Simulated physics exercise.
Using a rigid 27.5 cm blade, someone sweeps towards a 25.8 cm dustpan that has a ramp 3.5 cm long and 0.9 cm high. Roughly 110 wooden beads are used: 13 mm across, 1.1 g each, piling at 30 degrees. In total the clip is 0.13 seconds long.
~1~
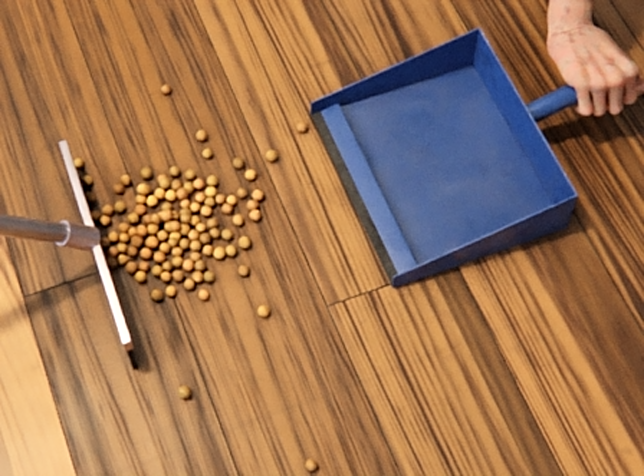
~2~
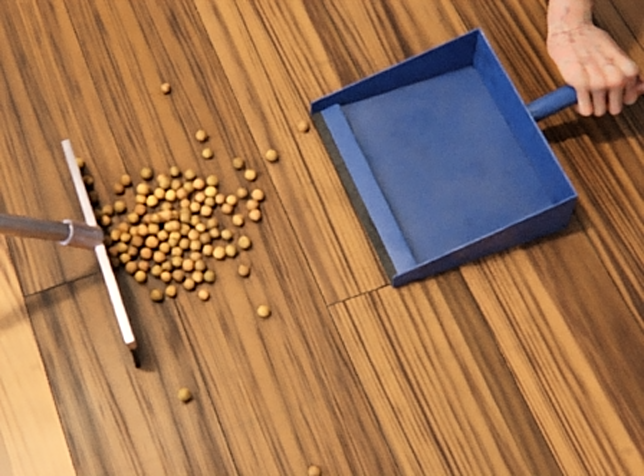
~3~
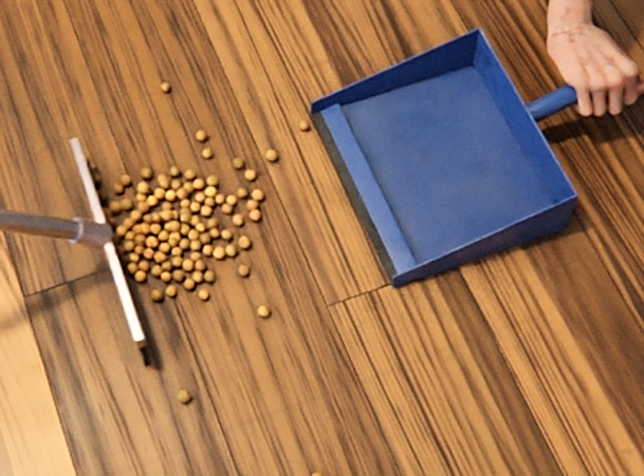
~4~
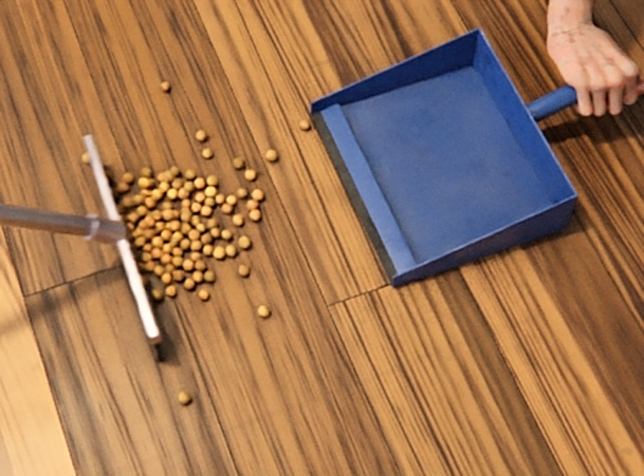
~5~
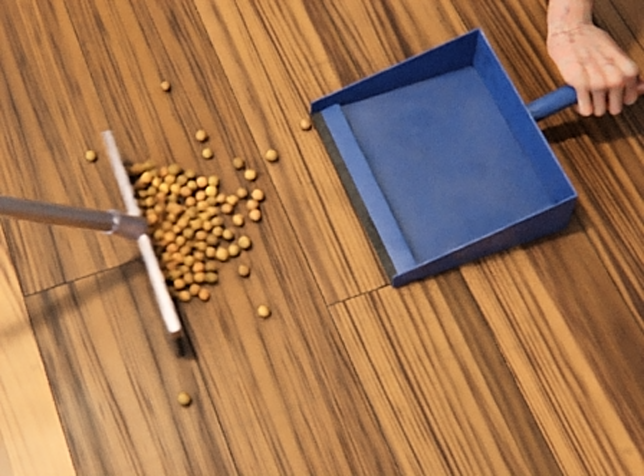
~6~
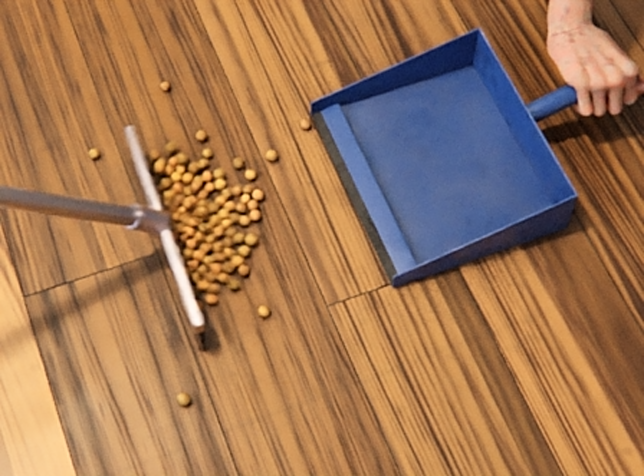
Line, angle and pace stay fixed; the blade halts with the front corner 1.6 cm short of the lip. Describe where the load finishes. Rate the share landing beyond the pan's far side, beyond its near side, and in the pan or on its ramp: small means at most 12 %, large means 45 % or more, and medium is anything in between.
Shares: Far side - medium; near side - small; pan - large.
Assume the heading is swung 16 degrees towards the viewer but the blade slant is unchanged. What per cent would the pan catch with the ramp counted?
40 per cent.
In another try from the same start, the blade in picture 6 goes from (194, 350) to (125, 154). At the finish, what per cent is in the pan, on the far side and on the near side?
Pan: 35, far side: 20, near side: 10.
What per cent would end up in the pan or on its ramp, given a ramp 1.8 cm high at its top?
That would give something like 50 per cent.
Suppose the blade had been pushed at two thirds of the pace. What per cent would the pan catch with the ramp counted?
Then around 50 per cent.
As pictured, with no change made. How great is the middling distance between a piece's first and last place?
Around 30 centimetres.
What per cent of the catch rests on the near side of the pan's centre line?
Something like 50 per cent of the catch.
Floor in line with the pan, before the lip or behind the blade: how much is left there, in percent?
That works out near 25 percent.
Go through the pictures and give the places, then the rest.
The first frame shows blade from (128, 344) to (65, 149), moved 0.0 cm, 0 of the pieces shifted so far; middle of the pieces at (170, 227); pan at (450, 165).
The second frame shows blade from (131, 344) to (68, 149), moved 0.3 cm, 1 of the pieces shifted so far; middle of the pieces at (170, 227).
The third frame shows blade from (140, 341) to (76, 147), moved 1.3 cm, 23 of the pieces shifted so far; middle of the pieces at (184, 230).
The fourth frame shows blade from (155, 338) to (90, 144), moved 2.9 cm, 42 of the pieces shifted so far; middle of the pieces at (185, 229).
The fifth frame shows blade from (176, 333) to (109, 139), moved 5.2 cm, 85 of the pieces shifted so far; middle of the pieces at (185, 221).
The sixth frame shows blade from (199, 327) to (130, 135), moved 7.7 cm, 104 of the pieces shifted so far; middle of the pieces at (205, 216); pan at (450, 165).
Then, 0.12 s after the last picture, middle of the blade 10 cm from the lip; 0 % over the lip, far side 10 %, near side 0 %.
Then, 0.19 s after the last picture, middle of the blade 4 cm from the lip; 25 % over the lip, far side 15 %, near side 5 %.
Then, 0.41 s after the last picture, middle of the blade 2 cm from the lip; 60 % over the lip, far side 15 %, near side 5 %.
In the end, far side 15 %, near side 5 %, pan 50 %, in front of the lip or behind the blade 25 %.
